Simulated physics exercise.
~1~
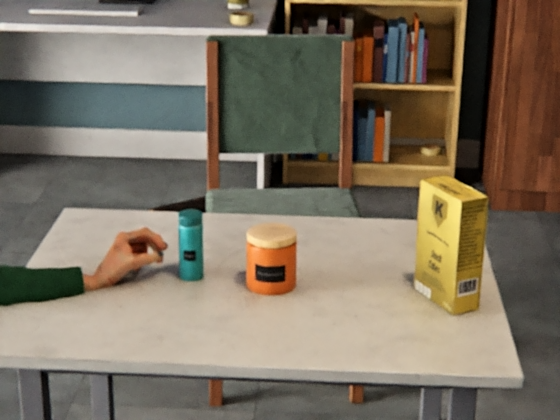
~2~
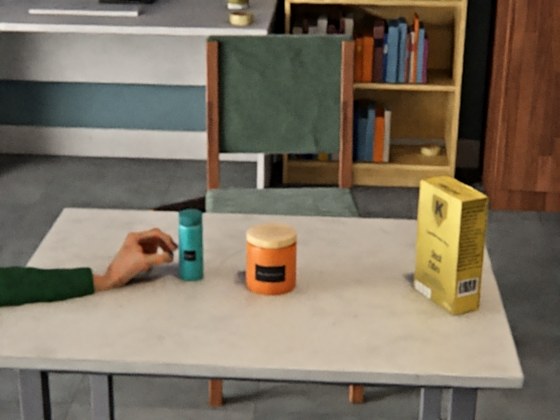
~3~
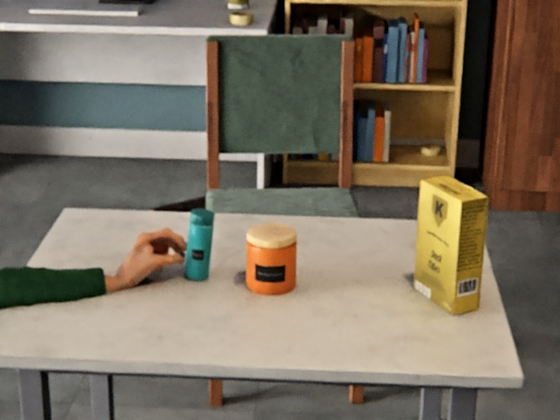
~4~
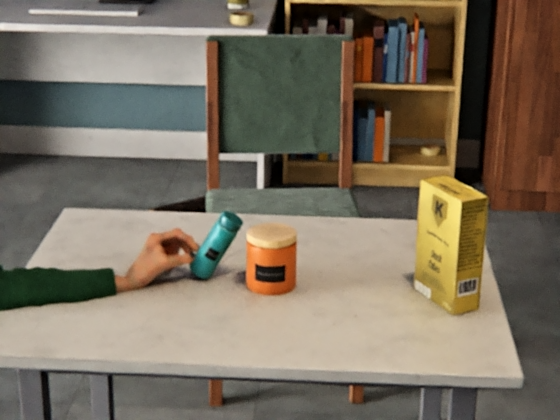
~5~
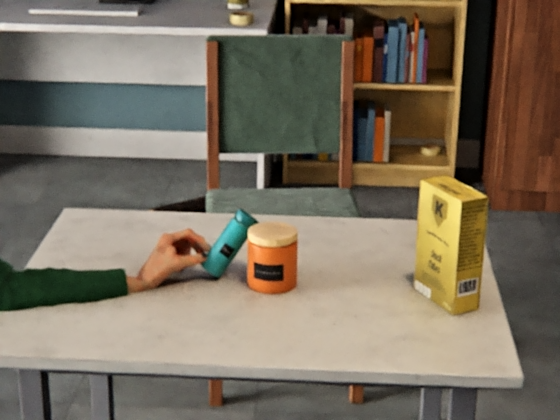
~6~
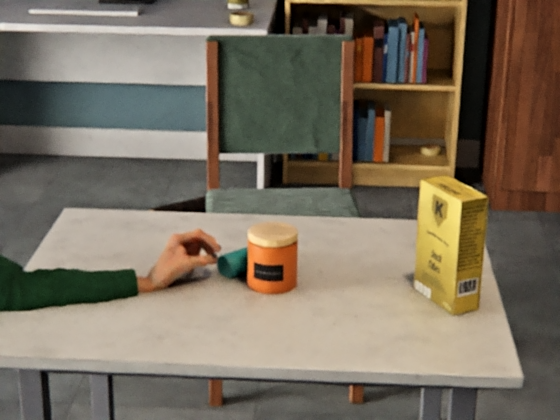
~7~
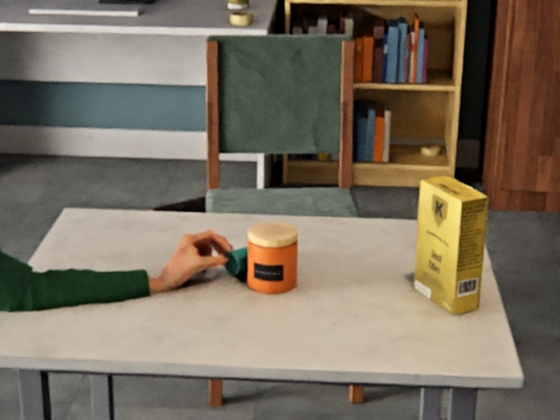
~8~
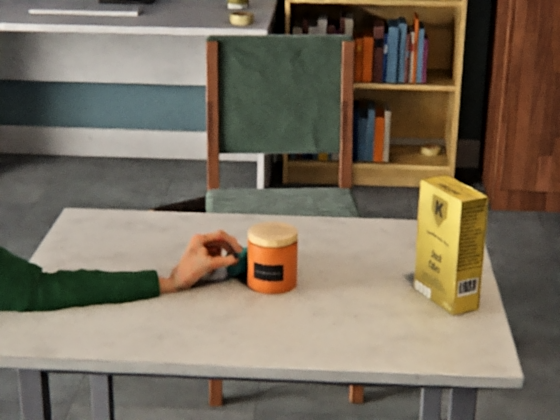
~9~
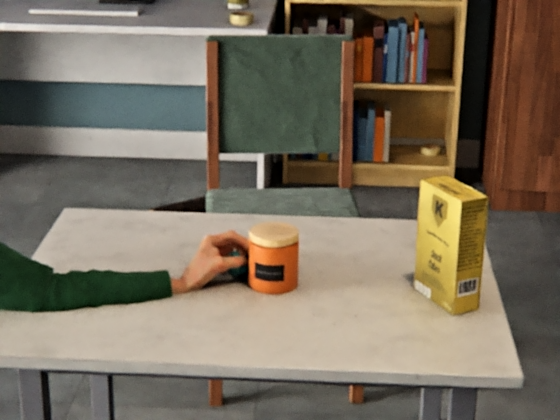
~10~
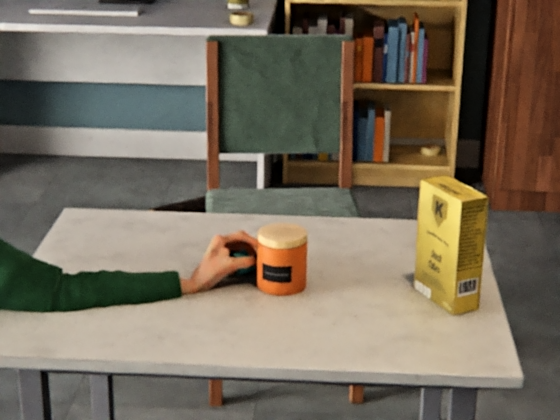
A turquoise shaker tipped over when a hand in a green sleeve pushed it to the right, ending on its side behind the orange jar, which shifted slightly as the pushing continued and stayed upright, while the yellow packet never moved.
